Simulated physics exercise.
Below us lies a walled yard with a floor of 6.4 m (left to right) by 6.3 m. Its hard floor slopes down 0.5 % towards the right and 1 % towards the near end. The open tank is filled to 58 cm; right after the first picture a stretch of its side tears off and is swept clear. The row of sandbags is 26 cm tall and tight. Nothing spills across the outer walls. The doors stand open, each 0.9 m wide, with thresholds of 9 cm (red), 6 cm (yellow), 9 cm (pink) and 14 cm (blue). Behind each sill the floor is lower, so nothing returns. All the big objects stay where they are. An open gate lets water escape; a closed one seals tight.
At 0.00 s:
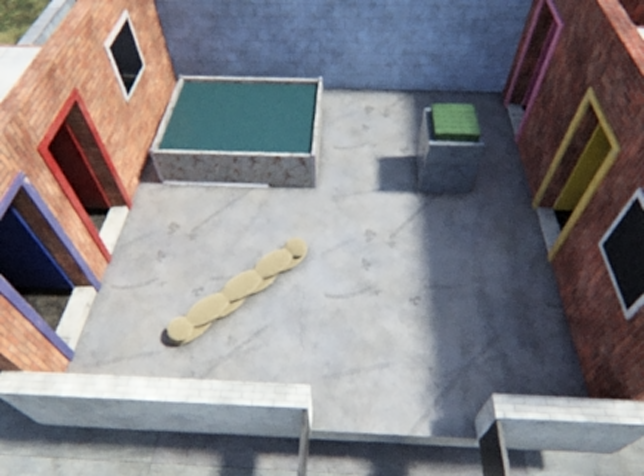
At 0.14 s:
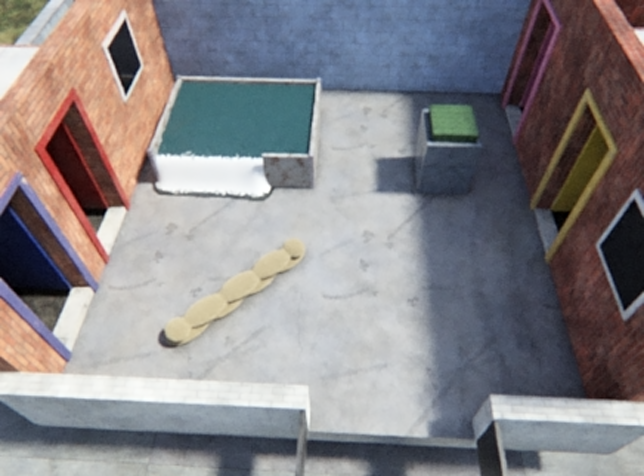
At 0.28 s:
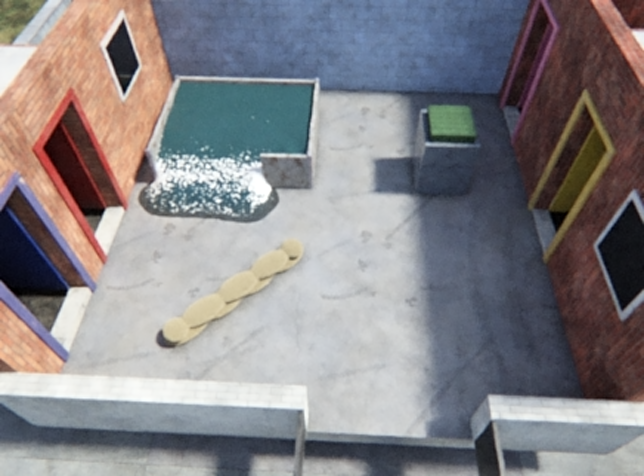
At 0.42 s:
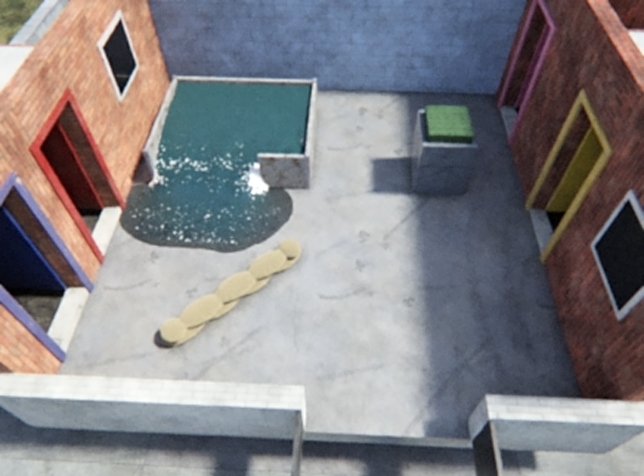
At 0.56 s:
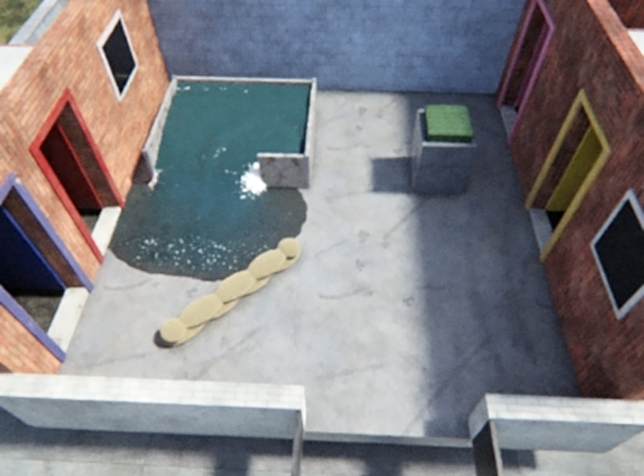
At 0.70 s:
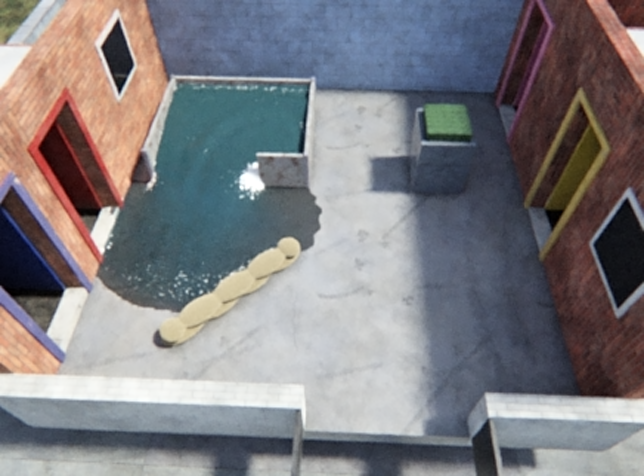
Walled yard with coloured door surrounds, water bursting from an open tank's broken side and spreading across the floor to tan sacks.
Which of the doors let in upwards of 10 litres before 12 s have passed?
The water let in: At the red door it exceeds the limit; at the yellow door it goes over the limit; at the pink door it keeps below the limit; at the blue door it exceeds the limit.
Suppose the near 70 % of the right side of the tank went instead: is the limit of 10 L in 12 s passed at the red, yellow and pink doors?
Then: Red under, yellow over, pink above.
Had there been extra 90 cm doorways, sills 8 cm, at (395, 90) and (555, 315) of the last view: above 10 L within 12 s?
In turn: Not over, above.
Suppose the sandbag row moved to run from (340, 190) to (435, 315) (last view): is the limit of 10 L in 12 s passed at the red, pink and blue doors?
Then: Red over, pink under, blue above.
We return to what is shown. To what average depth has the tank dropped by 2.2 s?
Roughly 26 cm on average.
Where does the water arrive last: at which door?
The pink one.
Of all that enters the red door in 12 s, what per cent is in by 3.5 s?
About 55 per cent.
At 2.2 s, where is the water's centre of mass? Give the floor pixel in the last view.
At about (197, 219).
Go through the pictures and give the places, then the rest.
The first picture shows still water, 58 cm deep, in the open tank at (243, 117).
In the second picture, water pours out at (212, 172) and has run 0.9 m, to (267, 194); typically 11 cm deep outside, 58 cm at the open tank's back.
In the third picture, the front is at (144, 201), 1.1 m from the gap at (211, 174); 1.3 m2 of floor is under water; 58 cm left at the back of the open tank.
In the fourth picture, water pours out at (209, 176) and has run 1.5 m, to (260, 238); typically 9 cm deep outside, 58 cm at the open tank's back.
In the fifth picture, the front is at (229, 274), 1.9 m from the gap at (208, 175); 4.1 m2 of floor is under water; 54 cm left at the back of the open tank.
In the sixth picture, water pours out at (208, 175) and has run 2.4 m, to (194, 310); typically 7 cm deep outside, 49 cm at the open tank's back.
After 1.4 s water covers 20 % of the floor and is deepest (34 cm) near (78, 399); red door 16 cm at the sill, 2 L in, yellow door not reached, pink door not reached, blue door 10 cm at the sill, 0 L in.
After 2.2 s water covers 30 % of the floor and is deepest (55 cm) near (63, 398); red door 19 cm at the sill, 39 L in, yellow door not reached, pink door not reached, blue door 26 cm at the sill, 8 L in.
After 3.5 s water covers 45 % of the floor and is deepest (32 cm) near (70, 342); red door 13 cm at the sill, 78 L in, yellow door not reached, pink door not reached, blue door 31 cm at the sill, 142 L in.
After 7.0 s water covers 85 % of the floor and is deepest (14 cm) near (49, 398); red door 13 cm at the sill, 134 L in, yellow door 9 cm at the sill, 15 L in, pink door 3 cm at the sill, 0 L in, blue door 14 cm at the sill, 227 L in.
After 12.0 s water covers 95 % of the floor and is deepest (12 cm) near (550, 420); red door 6 cm at the sill, 146 L in, yellow door 8 cm at the sill, 41 L in, pink door 7 cm at the sill, 0 L in, blue door 8 cm at the sill, 228 L in.
